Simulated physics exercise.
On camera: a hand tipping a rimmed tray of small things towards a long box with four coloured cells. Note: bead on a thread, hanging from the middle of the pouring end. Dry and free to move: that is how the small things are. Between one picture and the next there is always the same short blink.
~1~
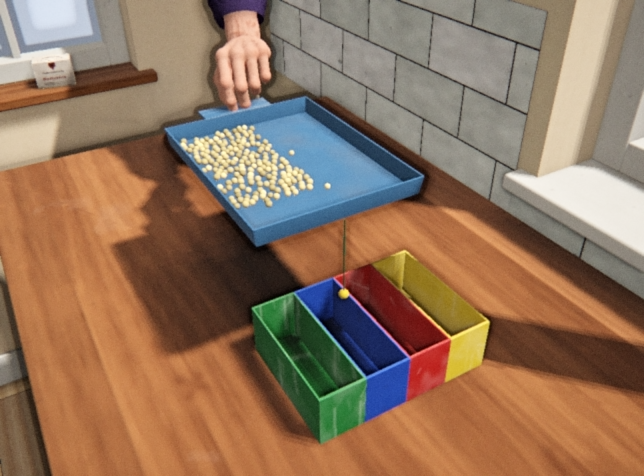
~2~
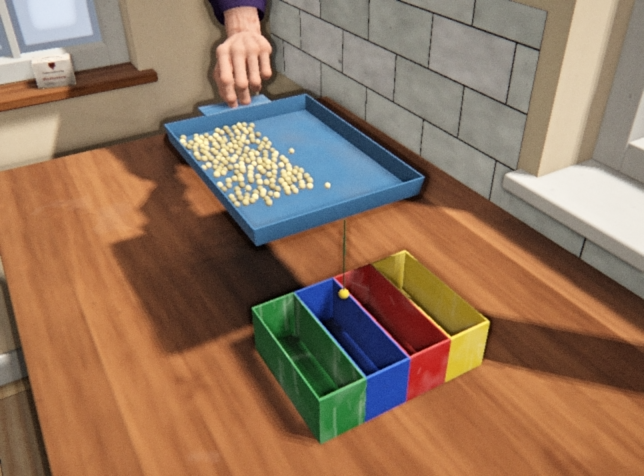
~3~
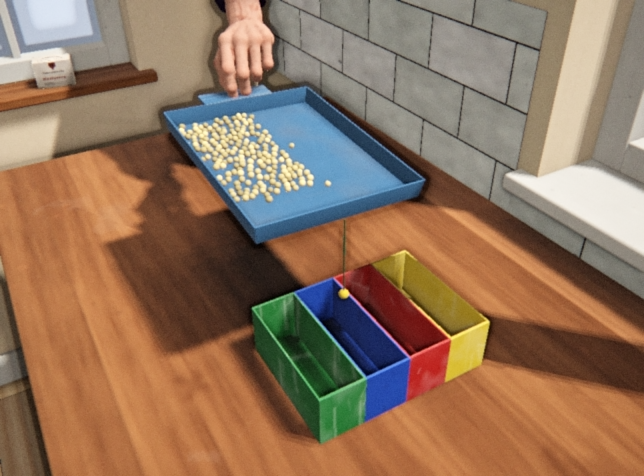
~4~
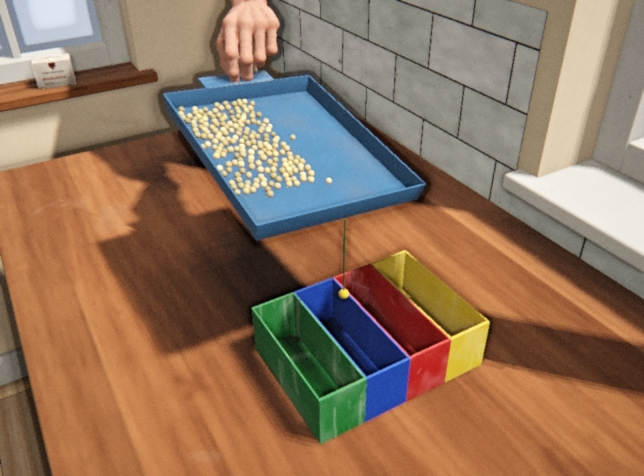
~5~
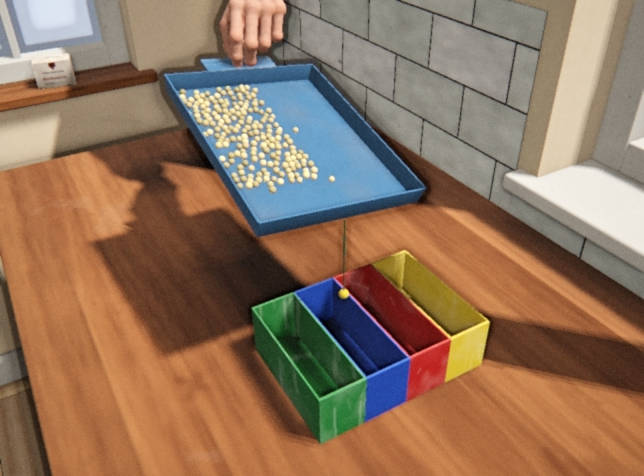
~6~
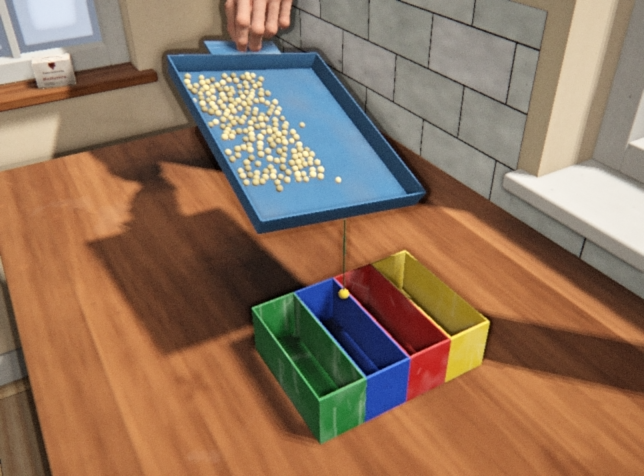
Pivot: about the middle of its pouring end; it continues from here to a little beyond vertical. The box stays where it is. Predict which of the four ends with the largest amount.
The yellow one ends with the most.
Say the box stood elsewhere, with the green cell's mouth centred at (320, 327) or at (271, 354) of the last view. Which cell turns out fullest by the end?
So it's that red cell for the first shift and the cell in yellow for the second.
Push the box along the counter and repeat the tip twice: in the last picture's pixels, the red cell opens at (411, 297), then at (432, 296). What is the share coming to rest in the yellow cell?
Trial 1 near 30 percent, trial 2 near 10 percent.
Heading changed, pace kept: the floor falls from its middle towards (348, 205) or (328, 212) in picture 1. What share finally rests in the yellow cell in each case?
You'd get 30 per cent the first time and 0 per cent the second time.
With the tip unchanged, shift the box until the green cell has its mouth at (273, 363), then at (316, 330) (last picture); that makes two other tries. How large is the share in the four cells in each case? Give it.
It comes to about 30 per cent the first time and about 100 per cent the second.
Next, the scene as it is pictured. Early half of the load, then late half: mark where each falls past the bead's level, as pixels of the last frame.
First close to (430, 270), next close to (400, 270).
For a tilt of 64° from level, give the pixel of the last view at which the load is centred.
Load centre: Approx. (399, 209).
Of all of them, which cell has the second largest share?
The cell in red.
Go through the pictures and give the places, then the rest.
In the first picture, corners of the pouring end at (255, 228) and (420, 176), level; middle of the load at (241, 162), soya beans; bead on its thread at (344, 294); green cell at (343, 407); blue cell at (387, 386); red cell at (428, 366); yellow cell at (467, 348).
In the second picture, corners of the pouring end at (256, 227) and (420, 177), level; middle of the load at (241, 160).
In the third picture, corners of the pouring end at (257, 225) and (421, 179), tipped barely, lowest at the right corner; middle of the load at (241, 153).
In the fourth picture, corners of the pouring end at (258, 223) and (422, 183), tipped a little, lowest at the right corner; middle of the load at (242, 142).
In the fifth picture, corners of the pouring end at (261, 220) and (422, 187), tipped clearly, lowest at the right corner; middle of the load at (244, 131).
In the sixth picture, corners of the pouring end at (263, 218) and (423, 191), tipped clearly, lowest at the right corner; middle of the load at (250, 123), nearly all on the move; green cell at (343, 407); blue cell at (387, 386); red cell at (428, 366); yellow cell at (467, 348).
Soon, tray tipped steeply; most on the tray; a stray few in the yellow cell; about a quarter falling or outside the box.
A while on, tray tipped past a quarter turn; about a third on the tray; about a third in the yellow cell; a stray few in the red cell; a stray few in the blue cell; about a quarter falling or outside the box.
Towards the end, tray tipped past a quarter turn; most in the yellow cell; a small part in the red cell; a stray few in the blue cell; a small part falling or outside the box.
Finally, tray tipped past a quarter turn; most in the yellow cell; a small part in the red cell; a stray few in the blue cell; none in the green cell; a small part outside the box.
